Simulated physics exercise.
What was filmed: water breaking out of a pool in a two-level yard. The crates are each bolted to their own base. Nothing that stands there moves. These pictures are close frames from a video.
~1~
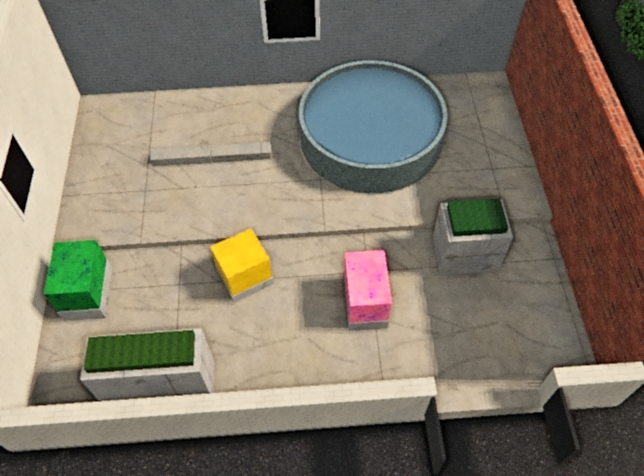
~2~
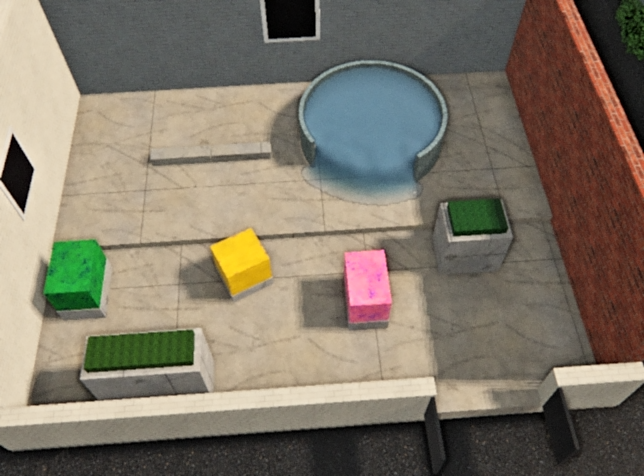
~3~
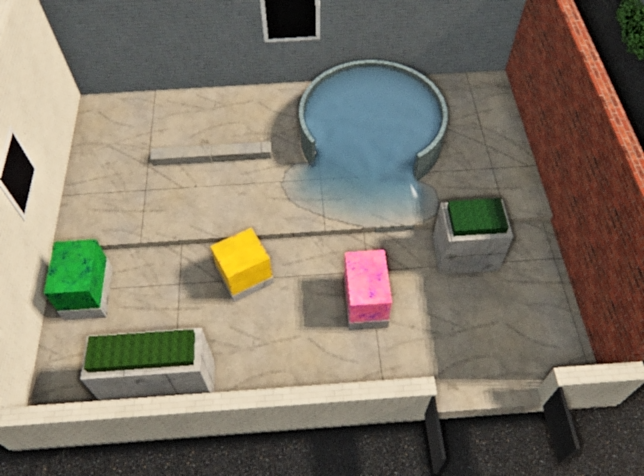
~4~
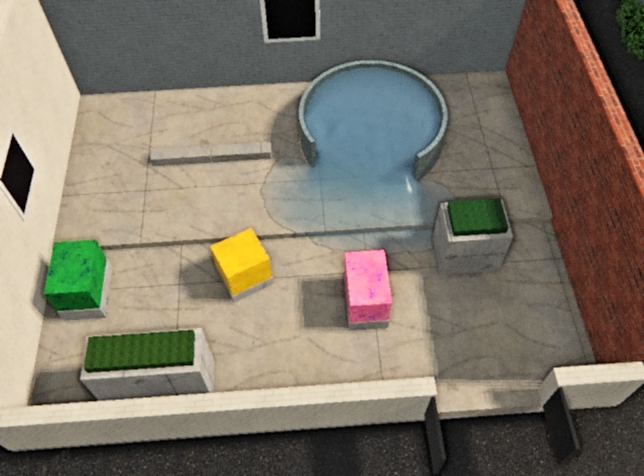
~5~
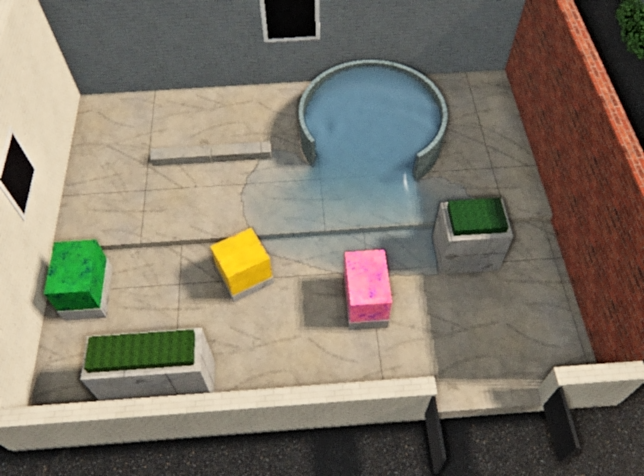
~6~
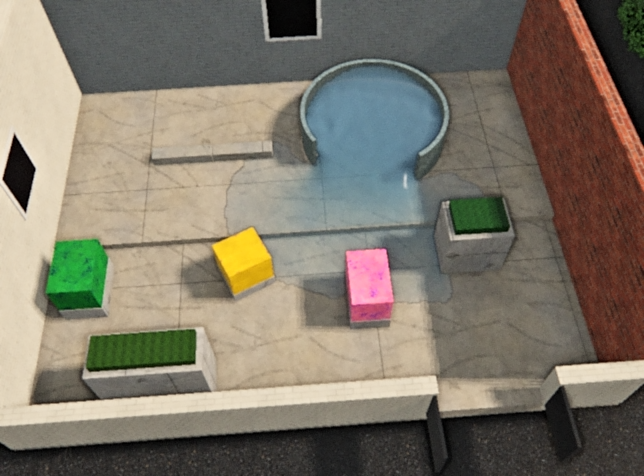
Water pours from a gap in the round pool and spreads across the paved yard.
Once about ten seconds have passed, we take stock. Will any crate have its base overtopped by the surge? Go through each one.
Each in turn: The pink crate is overtopped, the yellow crate is overtopped, the green crate is spared.
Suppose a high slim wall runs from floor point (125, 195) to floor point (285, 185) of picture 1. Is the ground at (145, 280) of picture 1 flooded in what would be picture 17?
At that place: Wet.
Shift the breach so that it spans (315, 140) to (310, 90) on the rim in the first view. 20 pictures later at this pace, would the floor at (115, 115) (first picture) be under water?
At that spot: Swamped.
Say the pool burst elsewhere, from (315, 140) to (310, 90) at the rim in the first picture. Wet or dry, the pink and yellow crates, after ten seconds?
Pink crate: Untouched; yellow crate: Untouched.
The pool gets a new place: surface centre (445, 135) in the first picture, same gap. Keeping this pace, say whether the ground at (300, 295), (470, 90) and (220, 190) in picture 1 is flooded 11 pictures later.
Taking the three spots in order: Swamped, bare, bare.
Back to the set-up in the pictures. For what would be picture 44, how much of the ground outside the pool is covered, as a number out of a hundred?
Close to 55 percent, by my reckoning.
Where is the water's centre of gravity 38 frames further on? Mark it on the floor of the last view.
Near (306, 284).
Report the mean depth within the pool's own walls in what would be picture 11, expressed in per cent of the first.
I'd put it at some 60 per cent.
A moment on, water covers 30 % of the floor; the pink crate water round its plinth, the yellow crate water round its plinth, the green crate not reached.
Next, water covers 40 % of the floor; the pink crate water round its plinth, the yellow crate water round its plinth, the green crate water round its plinth.
Then, water covers 50 % of the floor; the pink crate water round its plinth, the yellow crate water round its plinth, the green crate water round its plinth.
Later, water covers 55 % of the floor; the pink crate water round its plinth, the yellow crate water round its plinth, the green crate water round its plinth.
In the end, water covers 50 % of the floor; the pink crate was topped, the yellow crate was topped, the green crate stayed above the water.
